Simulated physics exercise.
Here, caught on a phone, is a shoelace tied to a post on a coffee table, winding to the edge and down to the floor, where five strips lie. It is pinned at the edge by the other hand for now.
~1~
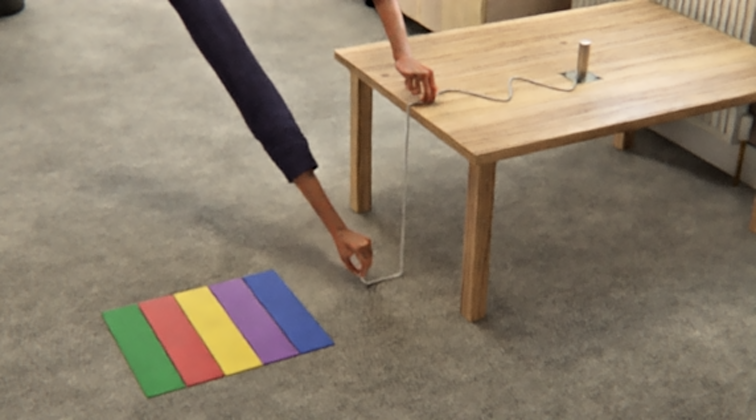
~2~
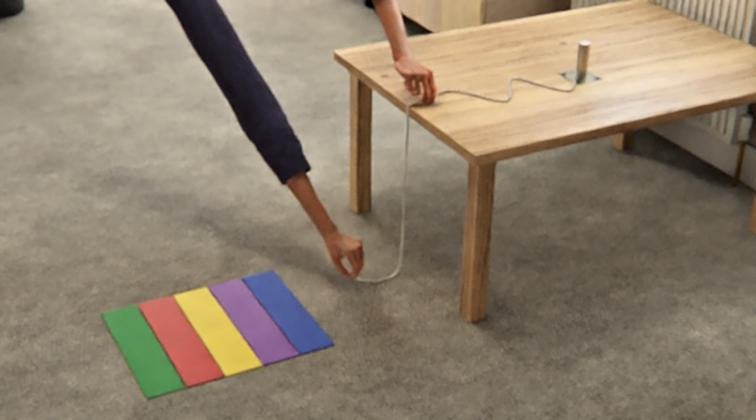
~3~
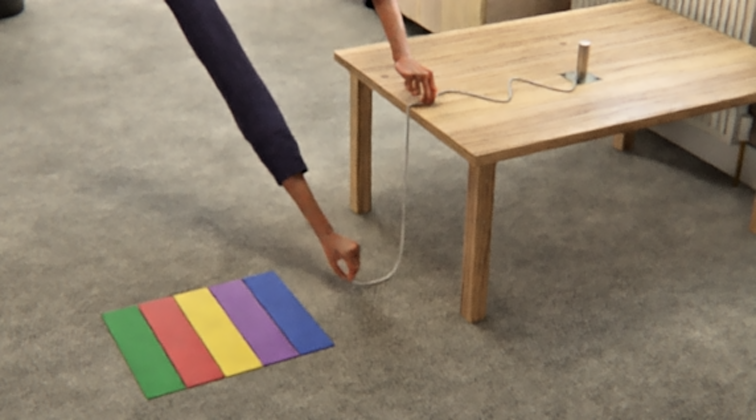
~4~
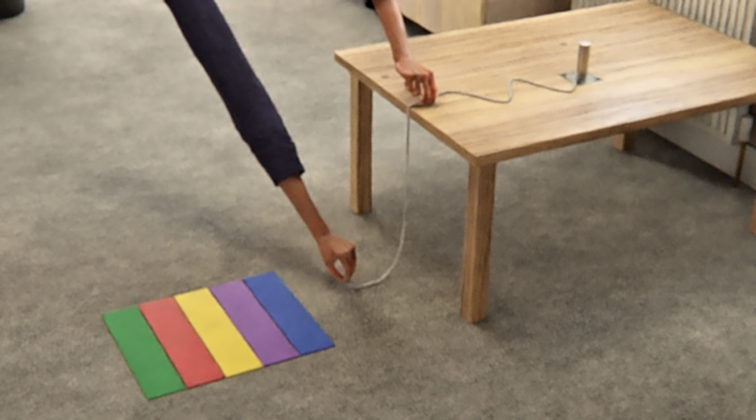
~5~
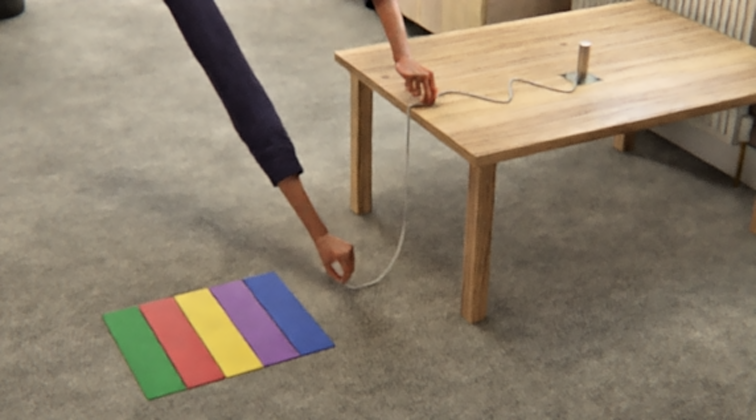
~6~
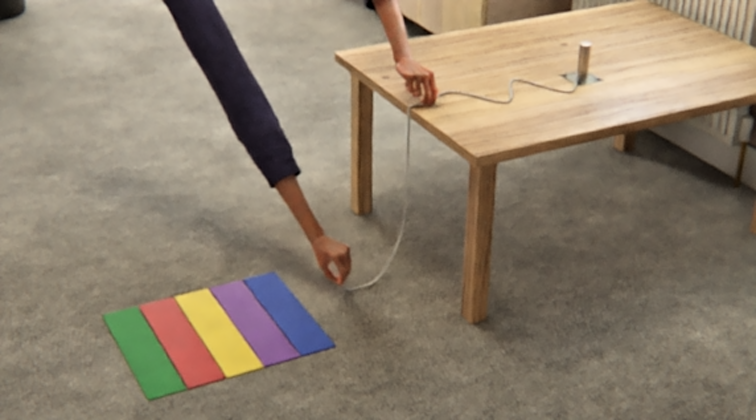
Two arms reach in from the top over a grey carpeted floor, seen from slightly above, one in a dark sleeve stretching down and the other pressing a pale shoelace to a wooden coffee table's edge. The lace winds from a small metal post, and green, red, yellow, purple and blue strips lie at lower left. The lower hand draws the lace's end slightly leftward, its hanging curve shifting while the view stays still.
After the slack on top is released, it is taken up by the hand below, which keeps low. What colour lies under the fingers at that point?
Green.
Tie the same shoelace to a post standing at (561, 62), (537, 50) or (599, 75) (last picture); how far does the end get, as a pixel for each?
Around (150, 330), then (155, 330), then (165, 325).
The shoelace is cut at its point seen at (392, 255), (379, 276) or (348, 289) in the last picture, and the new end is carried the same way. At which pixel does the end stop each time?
Approximate pixels, cut by cut: (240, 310); (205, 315); (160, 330).
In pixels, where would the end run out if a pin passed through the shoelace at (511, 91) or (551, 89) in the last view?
Per try (px, approx.): (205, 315), (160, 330).
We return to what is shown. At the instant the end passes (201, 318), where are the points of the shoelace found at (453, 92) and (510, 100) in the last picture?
Roughly (403, 140) for one and roughly (442, 101) for the other.
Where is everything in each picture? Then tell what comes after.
In the first picture, end (360, 274); blue (307, 334); purple (271, 344); yellow (234, 355); red (196, 365); green (157, 376).
In the second picture, end (351, 277); shoelace through (564, 91) (509, 86) (470, 94) (408, 113) (405, 186) (401, 258).
In the third picture, end (347, 278).
In the fourth picture, end (344, 279); shoelace through (565, 91) (510, 87) (470, 94) (409, 114) (406, 186) (396, 260).
In the fifth picture, end (342, 280).
In the sixth picture, end (338, 282); shoelace through (565, 92) (510, 87) (471, 95) (409, 114) (407, 187) (390, 261).
Early on, end near (201, 318); over yellow.
Midway, end near (161, 328); over red.
At the end of the slack, end near (138, 334); over green. Over green.
